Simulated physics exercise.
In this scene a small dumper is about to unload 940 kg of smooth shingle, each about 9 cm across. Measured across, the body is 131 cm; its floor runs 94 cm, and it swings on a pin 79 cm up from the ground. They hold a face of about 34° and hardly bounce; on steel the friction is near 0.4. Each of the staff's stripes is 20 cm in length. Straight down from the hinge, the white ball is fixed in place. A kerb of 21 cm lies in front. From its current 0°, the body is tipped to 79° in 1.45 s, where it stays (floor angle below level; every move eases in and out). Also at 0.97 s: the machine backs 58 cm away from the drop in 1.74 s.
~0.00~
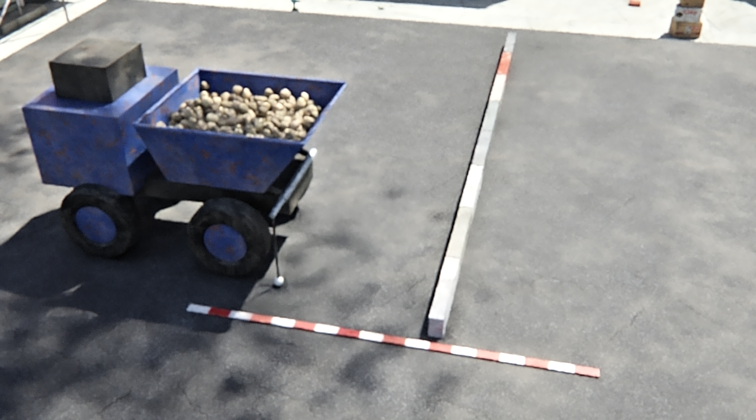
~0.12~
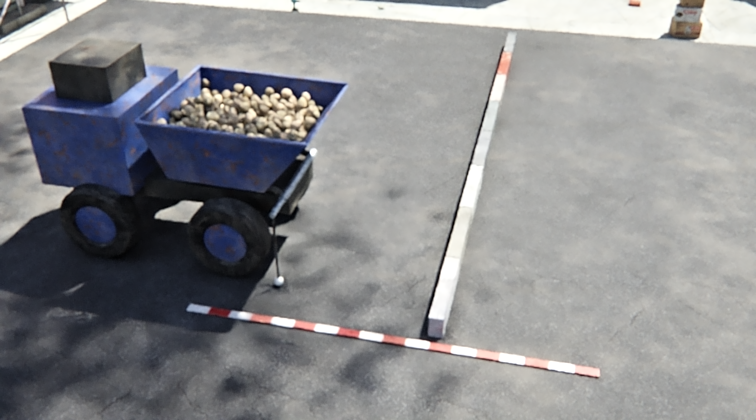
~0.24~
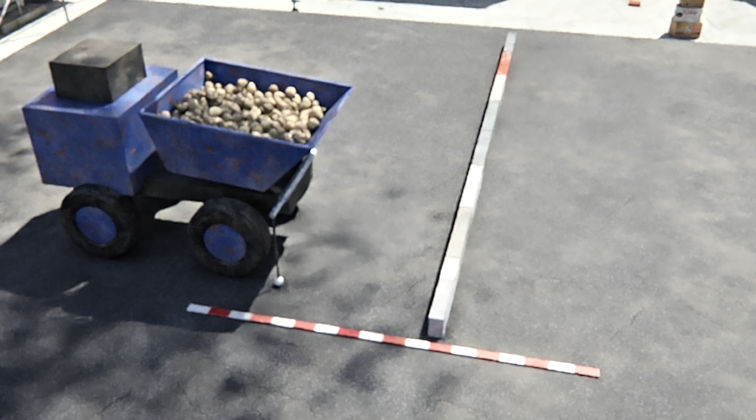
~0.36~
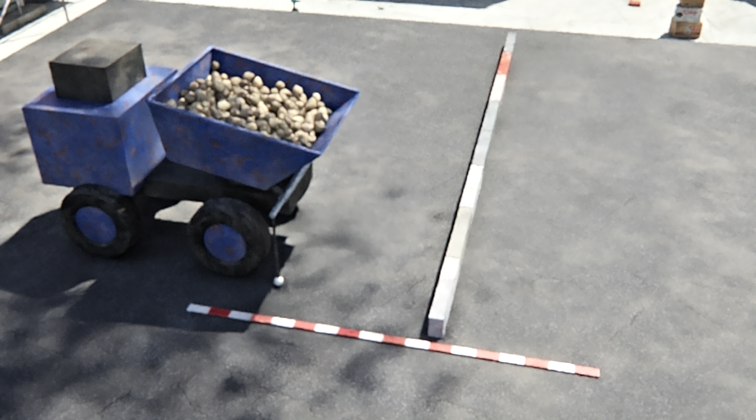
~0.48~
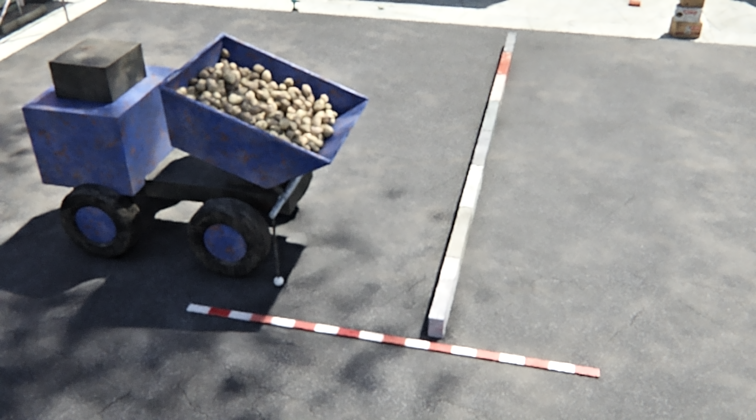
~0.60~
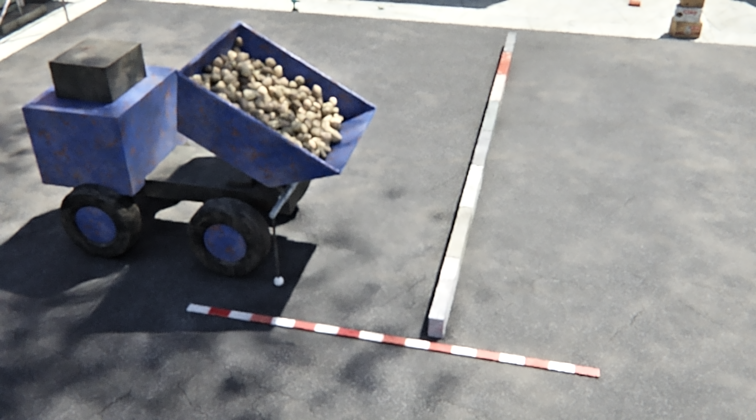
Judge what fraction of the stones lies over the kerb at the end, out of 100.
About 10 out of 100.
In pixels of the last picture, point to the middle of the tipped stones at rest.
The tipped stones centre close to (409, 249).
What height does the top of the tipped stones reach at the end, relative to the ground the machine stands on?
Around 40 cm above it, I'd say.
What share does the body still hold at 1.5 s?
Close to 45 per cent of it.
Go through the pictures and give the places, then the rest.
The body is at 0°, its lip at (304, 145); the top of the load is at (231, 105), in the first picture.
Lip at (306, 146), floor tilted 2°, highest stones at (225, 102); the stones move at 0.3 m/s on average, in the second picture.
The body is at 6°, its lip at (312, 149); the top of the load is at (208, 92); the stones move at 0.6 m/s on average, in the third picture.
The body is at 12°, its lip at (320, 155); the top of the load is at (214, 83); the stones move at 0.8 m/s on average, in the fourth picture.
The body is at 20°, its lip at (330, 163); the top of the load is at (219, 73); the stones move at 1.0 m/s on average, in the fifth picture.
Lip at (339, 174), floor tilted 29°, highest stones at (232, 62); the stones move at 1.0 m/s on average, in the sixth picture.
After 1.1 s the floor is at 67°; 100 % in the body; the foremost stones are at (367, 190).
After 1.5 s the floor is at 79°; 44 % in the body, 56 % on this side of the kerb; the foremost stones are at (448, 240).
After 3.2 s the floor is at 79°; 0 % in the body, 92 % on this side of the kerb, 8 % over the kerb; the foremost stones are at (636, 312).
After 6.1 s the floor is at 79°; 0 % in the body, 92 % on this side of the kerb, 8 % over the kerb; the foremost stones are at (636, 312).
